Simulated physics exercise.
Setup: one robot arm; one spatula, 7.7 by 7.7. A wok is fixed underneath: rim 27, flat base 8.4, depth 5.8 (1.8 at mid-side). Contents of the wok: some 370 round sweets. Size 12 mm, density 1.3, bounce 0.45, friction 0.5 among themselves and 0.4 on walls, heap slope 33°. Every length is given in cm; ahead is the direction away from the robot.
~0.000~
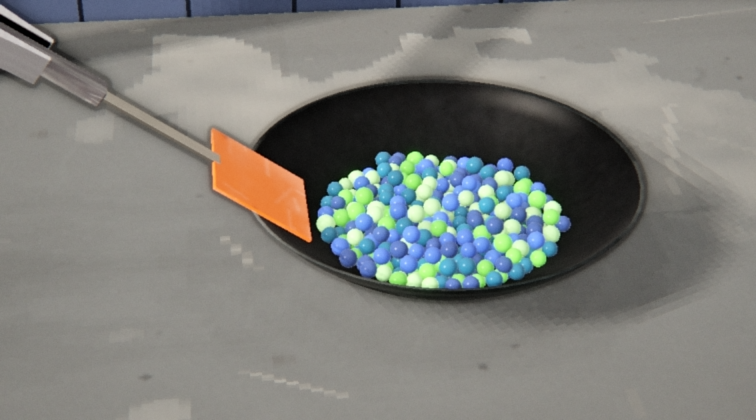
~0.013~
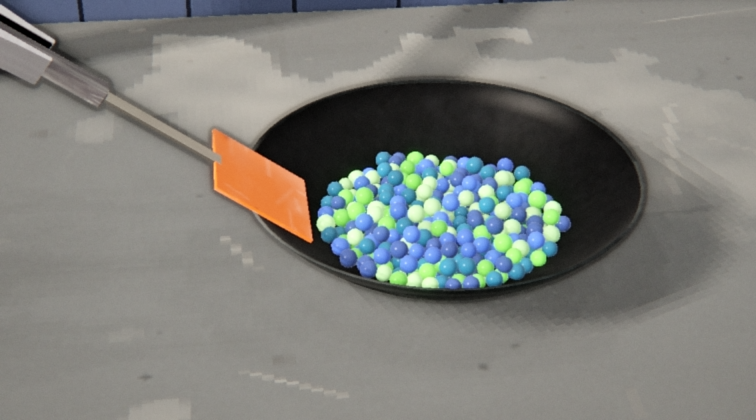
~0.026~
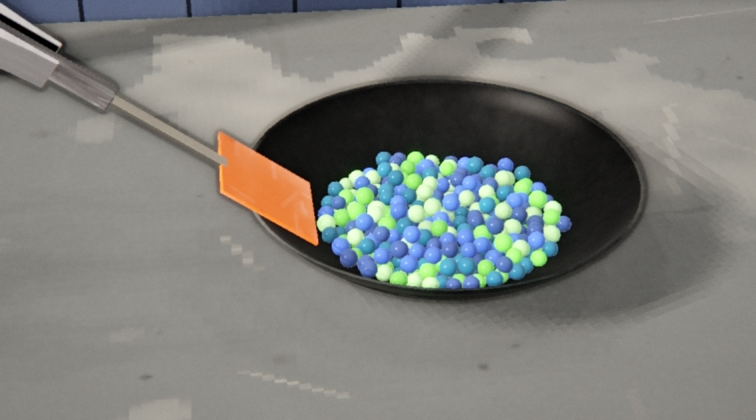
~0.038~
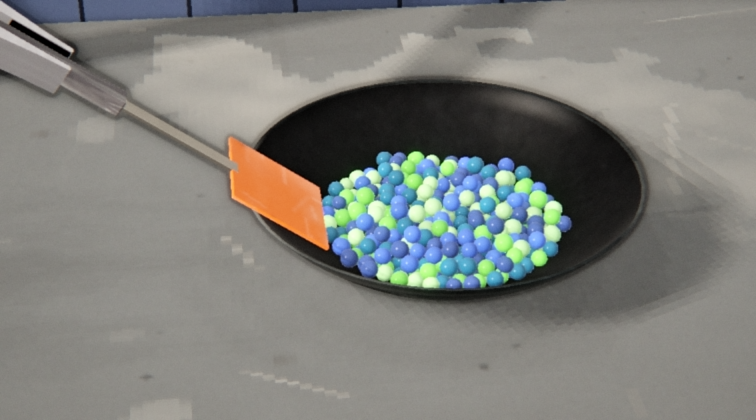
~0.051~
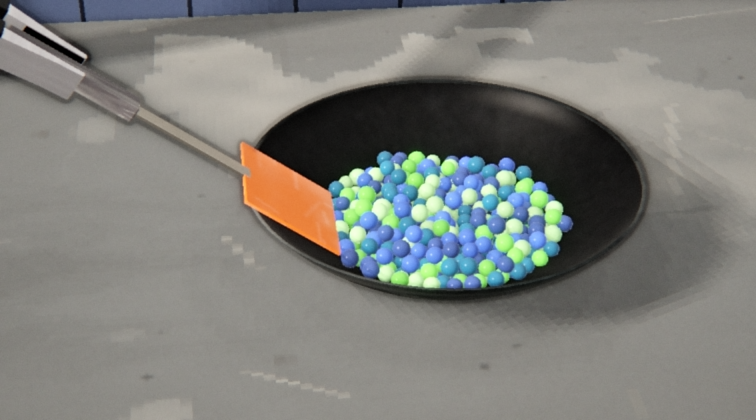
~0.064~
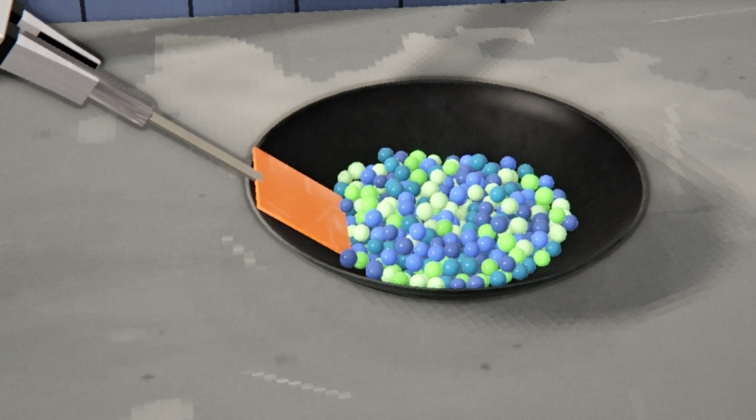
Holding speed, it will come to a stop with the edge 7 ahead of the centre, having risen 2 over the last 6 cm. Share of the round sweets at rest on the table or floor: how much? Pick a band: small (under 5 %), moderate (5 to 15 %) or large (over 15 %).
The share is moderate, 5 to 15 %.
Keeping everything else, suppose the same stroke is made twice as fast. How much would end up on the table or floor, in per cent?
In that case, close to 35 per cent.
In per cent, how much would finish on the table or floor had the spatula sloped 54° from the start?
Near 15 %.
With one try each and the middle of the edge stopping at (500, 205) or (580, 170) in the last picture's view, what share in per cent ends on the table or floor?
Close to 0 and close to 25 per cent, respectively.
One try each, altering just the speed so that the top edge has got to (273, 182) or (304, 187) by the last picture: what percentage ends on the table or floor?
First try around 20 %, second try around 45 %.
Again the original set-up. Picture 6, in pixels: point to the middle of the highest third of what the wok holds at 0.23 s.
I'd put it somewhere near (556, 184).
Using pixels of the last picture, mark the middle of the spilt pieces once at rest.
Approximately at (707, 217).
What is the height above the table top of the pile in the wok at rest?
Roughly 7.0 centimetres.
After 0.15 s, sloping 37°, highest piece 5 above the table; 373 in the wok.
After 0.23 s, sloping 37°, highest piece 6 above the table; 373 in the wok.
After 0.47 s, sloping 37°, highest piece 7 above the table; 343 in the wok, 26 on the table or floor, 4 on the blade or in flight.
After 1.52 s, sloping 37°, highest piece 7 above the table; 342 in the wok, 31 on the table or floor.
At rest, 342 in the wok, 31 on the table or floor. That is 8 % on the table or floor.
